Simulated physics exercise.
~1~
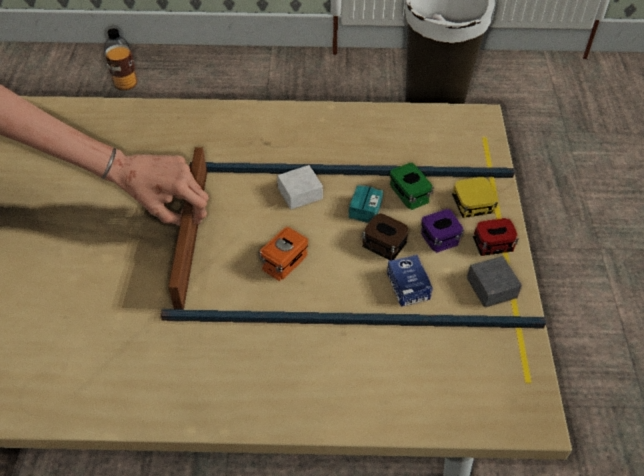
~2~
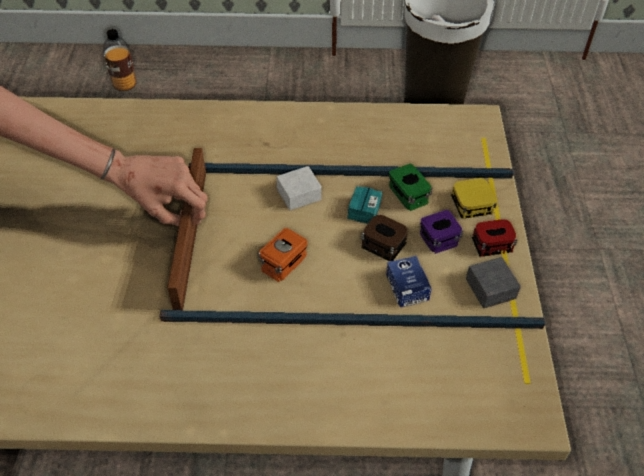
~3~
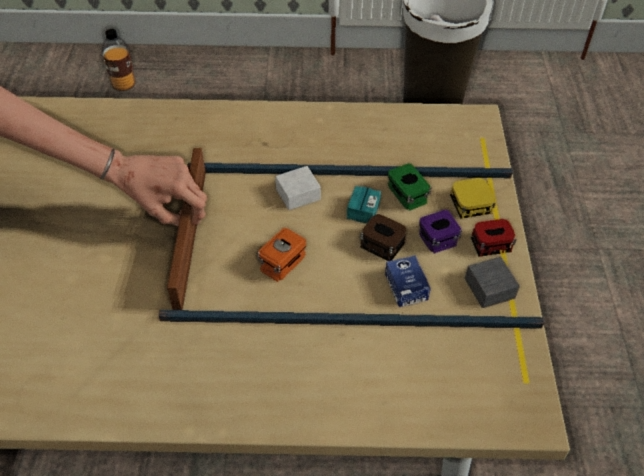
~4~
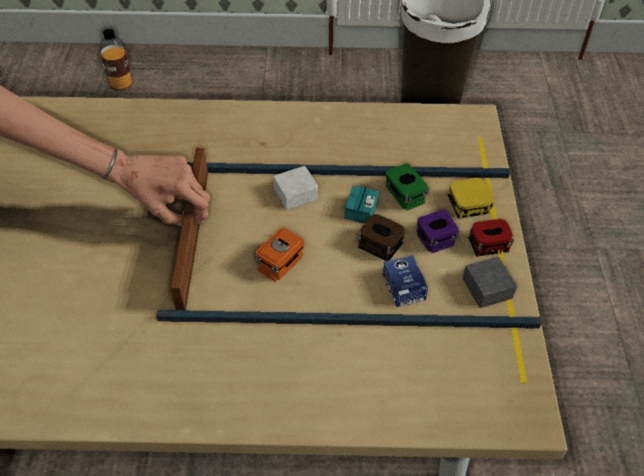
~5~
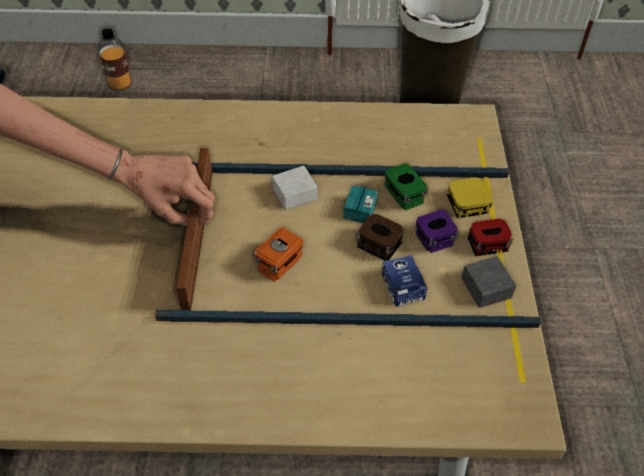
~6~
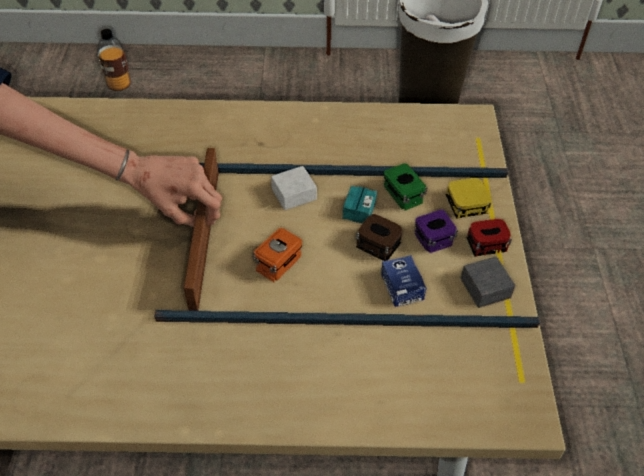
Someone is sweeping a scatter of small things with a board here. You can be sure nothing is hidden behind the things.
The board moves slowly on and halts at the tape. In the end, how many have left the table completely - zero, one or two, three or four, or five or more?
At least five are gone.
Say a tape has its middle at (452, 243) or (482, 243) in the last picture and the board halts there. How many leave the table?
Counts per try: 3 and 7.
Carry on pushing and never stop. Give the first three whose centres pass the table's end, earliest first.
They are the red case, then the yellow case, then the purple case.
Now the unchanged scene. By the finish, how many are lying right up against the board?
The count comes out at 3.
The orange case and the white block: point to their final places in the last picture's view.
The orange case finishes at (517, 253); the white block finishes at (509, 197).
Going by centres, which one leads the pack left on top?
Blue box.
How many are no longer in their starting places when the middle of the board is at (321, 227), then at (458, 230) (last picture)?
The counts are 3 and 10.
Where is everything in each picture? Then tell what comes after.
In the first frame, red case (495, 237); grey block (494, 282); yellow case (474, 198); board (190, 225); tape (503, 244).
In the second frame, grey block (493, 283); purple case (440, 232).
In the third frame, yellow case (472, 199); turquoise box (364, 205).
In the fourth frame, red case (491, 238); orange case (281, 255).
In the fifth frame, grey block (488, 282); green case (405, 187).
In the sixth frame, red case (489, 238); grey block (487, 282); yellow case (468, 198); board (203, 225); tape (497, 244).
A little later, none off yet; red case at rest near (489, 238); grey block at rest near (487, 282); yellow case at rest near (468, 198).
Next, none off yet; red case shifted about its own width near (522, 240); grey block at rest near (487, 282); yellow case shifted about its own width near (494, 200).
When it is over, the number that fall off is five or more; down, turquoise box, brown case, green case, purple case, yellow case, grey block and red case.
